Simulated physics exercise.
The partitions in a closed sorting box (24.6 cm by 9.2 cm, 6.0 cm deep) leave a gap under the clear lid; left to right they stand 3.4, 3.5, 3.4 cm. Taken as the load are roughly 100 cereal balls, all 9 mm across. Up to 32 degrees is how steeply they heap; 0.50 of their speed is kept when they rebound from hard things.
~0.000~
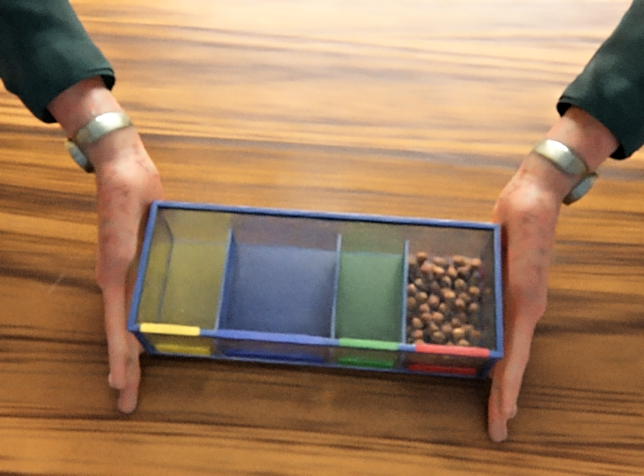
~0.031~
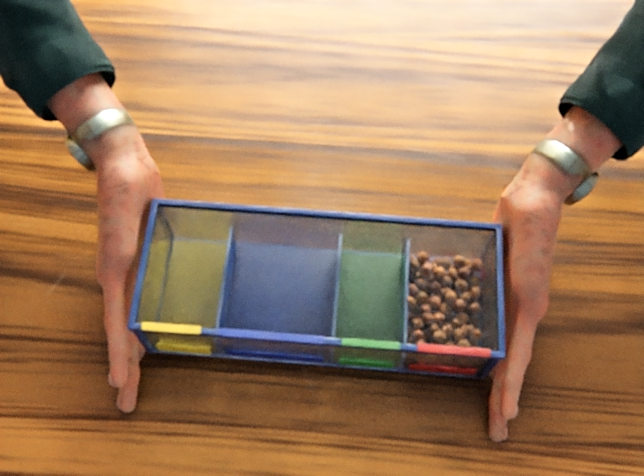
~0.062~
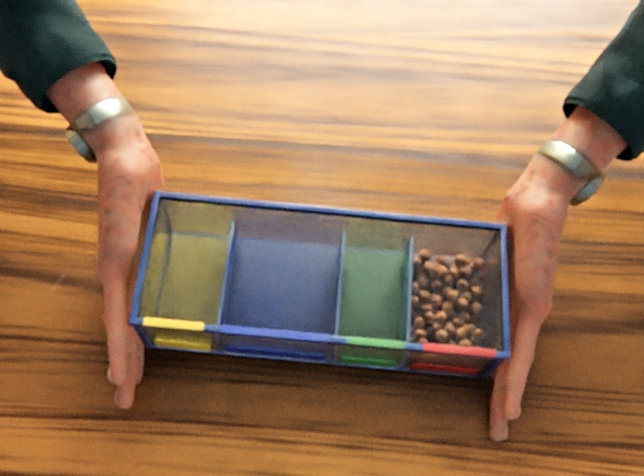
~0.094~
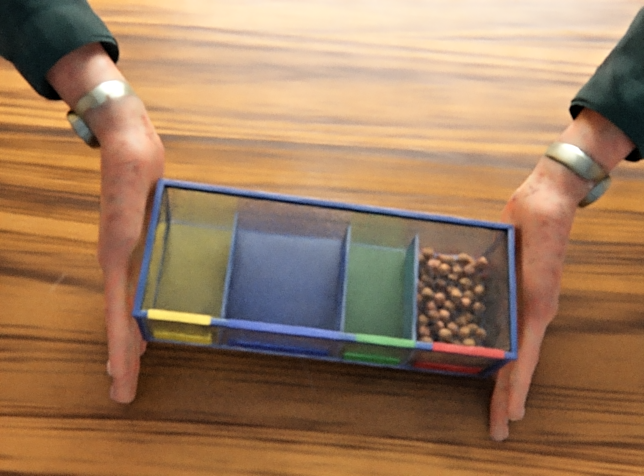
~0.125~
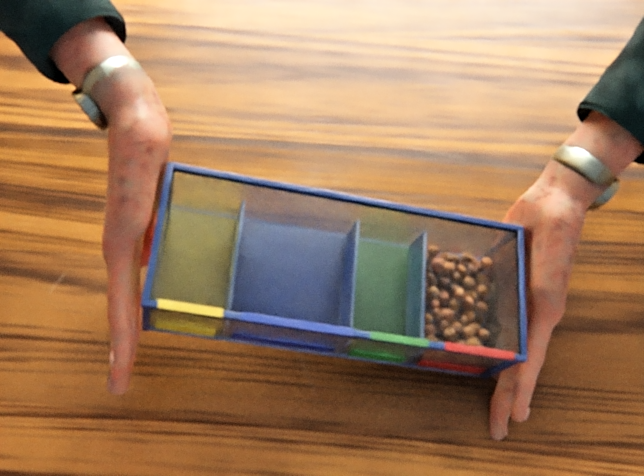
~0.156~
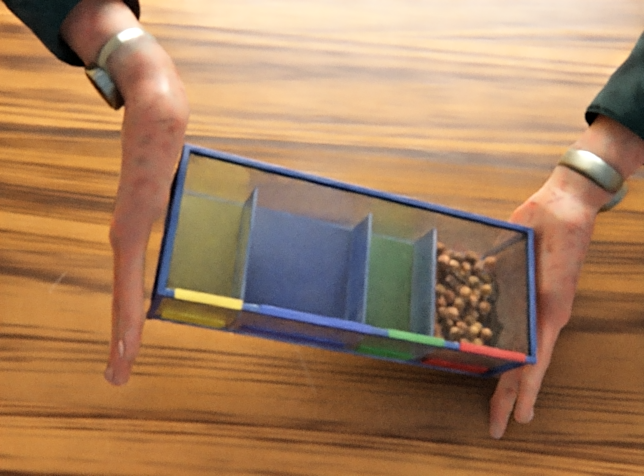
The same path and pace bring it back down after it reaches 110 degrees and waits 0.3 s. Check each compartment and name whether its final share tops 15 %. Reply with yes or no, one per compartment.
Red yes, blue no, green no, yellow no.
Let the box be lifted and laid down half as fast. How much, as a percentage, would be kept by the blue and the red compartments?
Blue 0 %, red 100 %.
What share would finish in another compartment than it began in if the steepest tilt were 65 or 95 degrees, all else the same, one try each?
Some 0 and some 0 per cent, respectively.
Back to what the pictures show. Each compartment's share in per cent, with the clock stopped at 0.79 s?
The split is red at 100, blue at 0, green at 0 and yellow at 0 per cent.
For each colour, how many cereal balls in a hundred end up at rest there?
Per cent by compartment - red 100, blue 0, green 0, yellow 0.
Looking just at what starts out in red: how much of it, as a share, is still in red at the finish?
Some 100 per cent.
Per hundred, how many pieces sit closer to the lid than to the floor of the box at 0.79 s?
About 60 %.
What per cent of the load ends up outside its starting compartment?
Roughly 0 in a hundred.
After 0.79 s, tilt 110 degrees; red 100 %.
Then, at 1.22 s, tilt 63 degrees; red 100 %.
After 1.72 s, tilt 0 degrees; red 100 %.
At rest (2.1 s), red 100 %, blue 0 %, green 0 %, yellow 0 %.
